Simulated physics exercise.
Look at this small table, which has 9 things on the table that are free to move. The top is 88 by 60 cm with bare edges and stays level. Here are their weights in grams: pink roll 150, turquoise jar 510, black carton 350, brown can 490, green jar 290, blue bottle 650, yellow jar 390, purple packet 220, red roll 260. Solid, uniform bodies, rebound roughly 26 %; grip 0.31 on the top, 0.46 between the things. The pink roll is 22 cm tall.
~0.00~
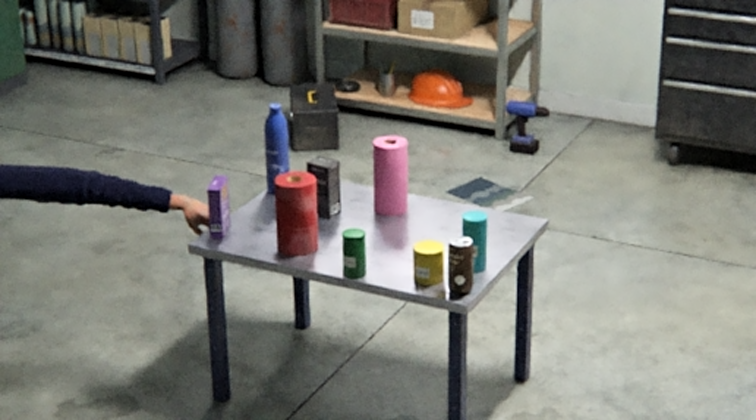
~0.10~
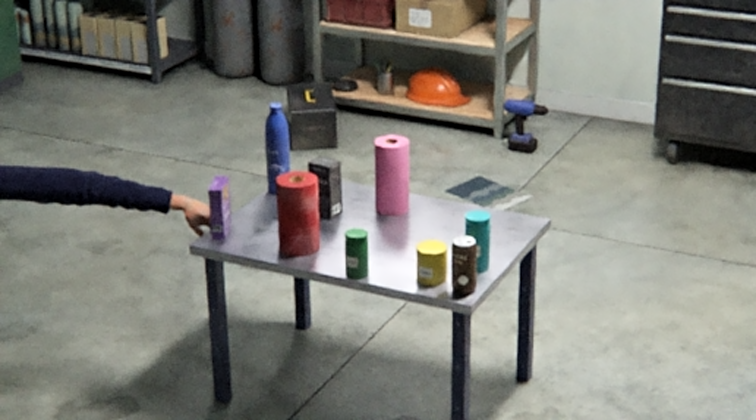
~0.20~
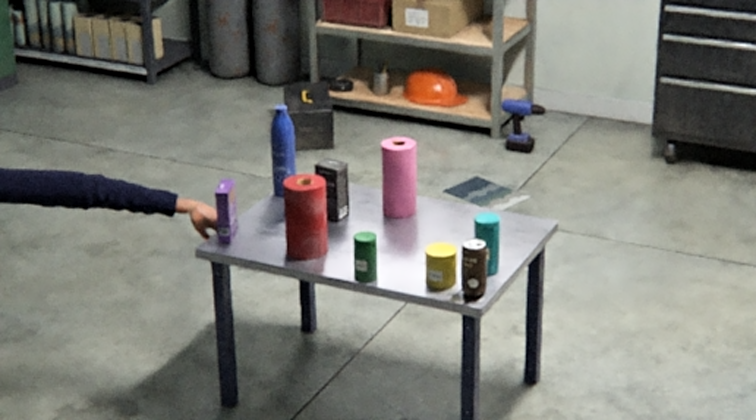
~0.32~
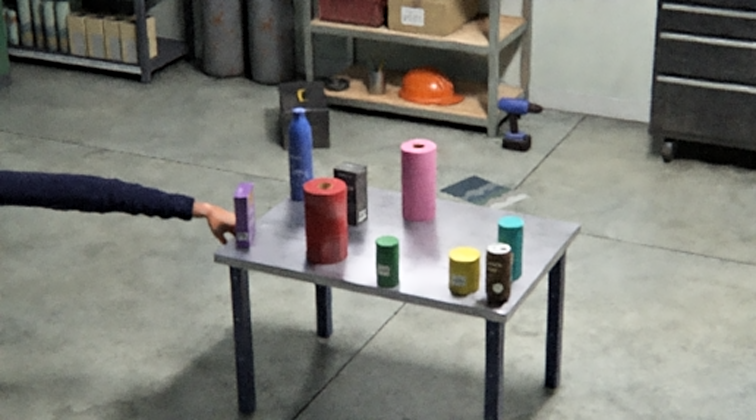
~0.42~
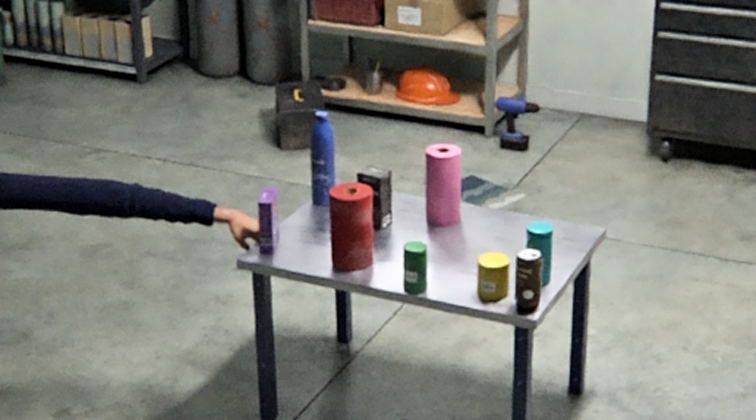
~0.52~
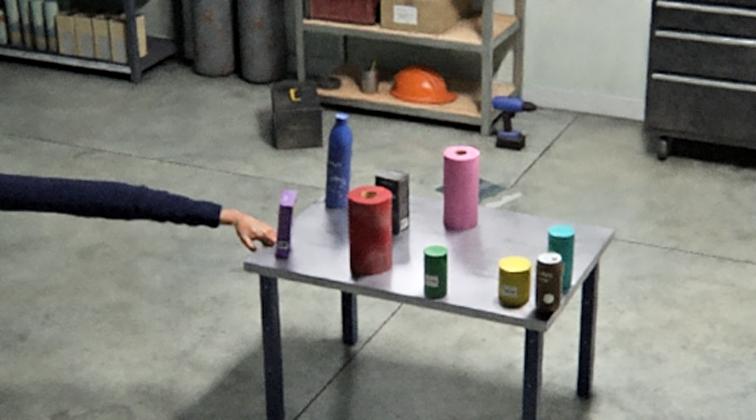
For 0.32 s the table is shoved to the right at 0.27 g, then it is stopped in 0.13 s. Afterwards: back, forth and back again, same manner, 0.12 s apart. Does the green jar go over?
No.
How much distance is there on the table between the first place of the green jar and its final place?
About 1 cm.
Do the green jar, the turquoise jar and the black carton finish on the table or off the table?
Observed: Green jar remains in bounds; turquoise jar exits its support; black carton remains in bounds.
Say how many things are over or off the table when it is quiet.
Total: 4.
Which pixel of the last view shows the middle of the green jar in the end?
Close to (361, 258).
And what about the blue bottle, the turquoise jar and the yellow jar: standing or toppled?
Well, the blue bottle tumbles down, the turquoise jar tumbles down, and the yellow jar holds steady.
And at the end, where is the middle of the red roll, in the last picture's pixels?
It ends up at about (312, 220).
By 1.02 s, table 1 cm from its start; turquoise jar and brown can now off the table; green jar 6 cm from its spot near (383, 262); blue bottle on its side.
By 1.62 s, table 19 cm from its start; green jar 2 cm from its spot near (429, 271); blue bottle on its side; purple packet on its side.
When it is over (2.9 s), off the table and tipped over, turquoise jar and brown can; lying over on the table, blue bottle and purple packet; not toppled but over 5 cm from the start, pink roll; the other 4 within 5 cm of the start. End places, in pixels of the last picture, green jar near (361, 258).
